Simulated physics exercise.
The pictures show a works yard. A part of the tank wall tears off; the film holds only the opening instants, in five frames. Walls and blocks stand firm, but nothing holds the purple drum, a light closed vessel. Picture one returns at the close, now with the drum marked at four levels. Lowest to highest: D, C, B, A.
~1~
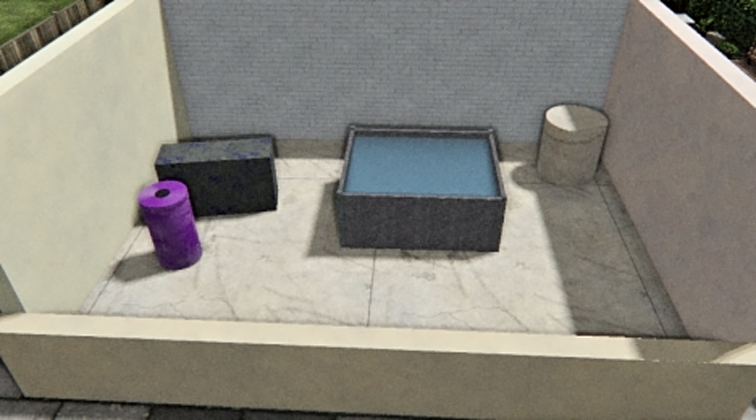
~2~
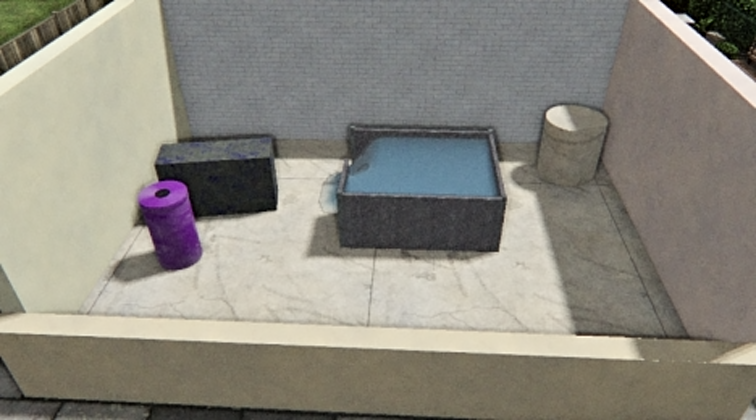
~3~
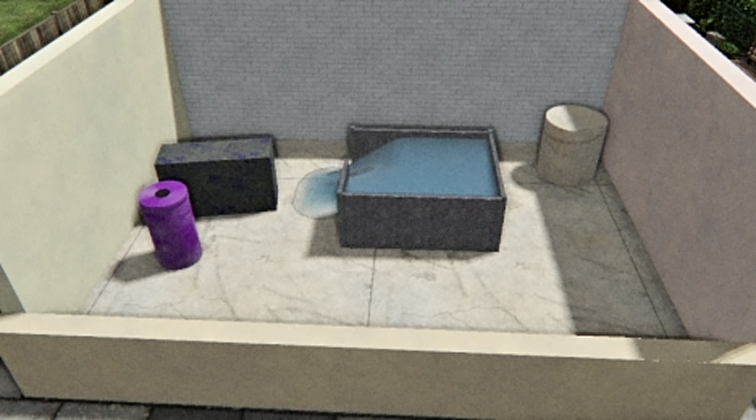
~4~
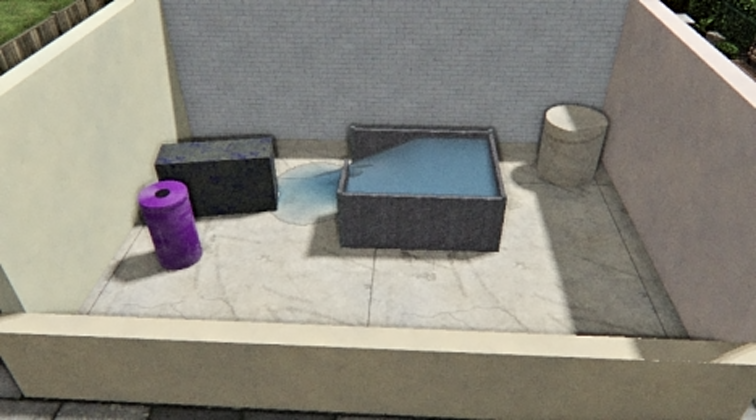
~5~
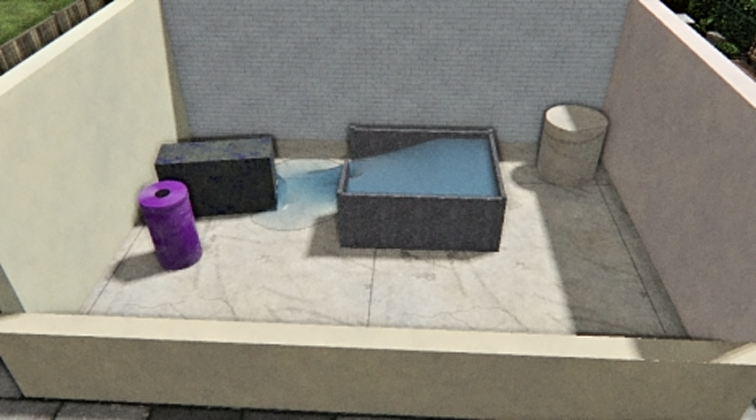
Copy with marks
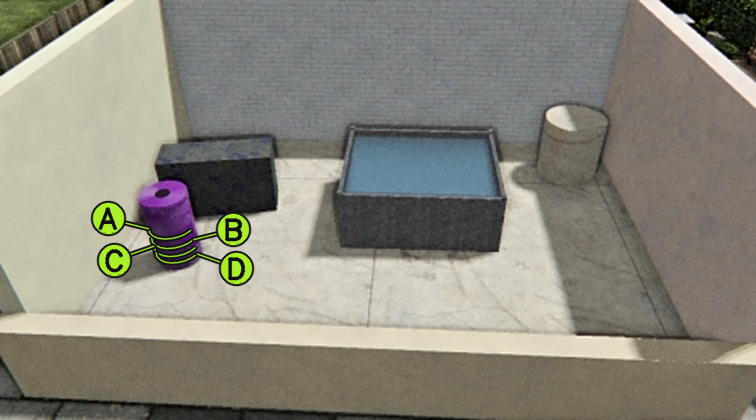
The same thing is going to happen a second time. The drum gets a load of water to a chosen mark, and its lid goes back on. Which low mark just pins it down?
Use level D.
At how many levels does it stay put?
All four.
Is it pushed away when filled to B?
No.
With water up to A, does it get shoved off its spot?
No, that is safe.
In lime, A at (164, 239); B at (167, 248); C at (169, 256); D at (171, 262); from the bottom up D, C, B, A.
With A, it does not move.
With B, it does not move.
With C, it does not move.
With D, it does not move.
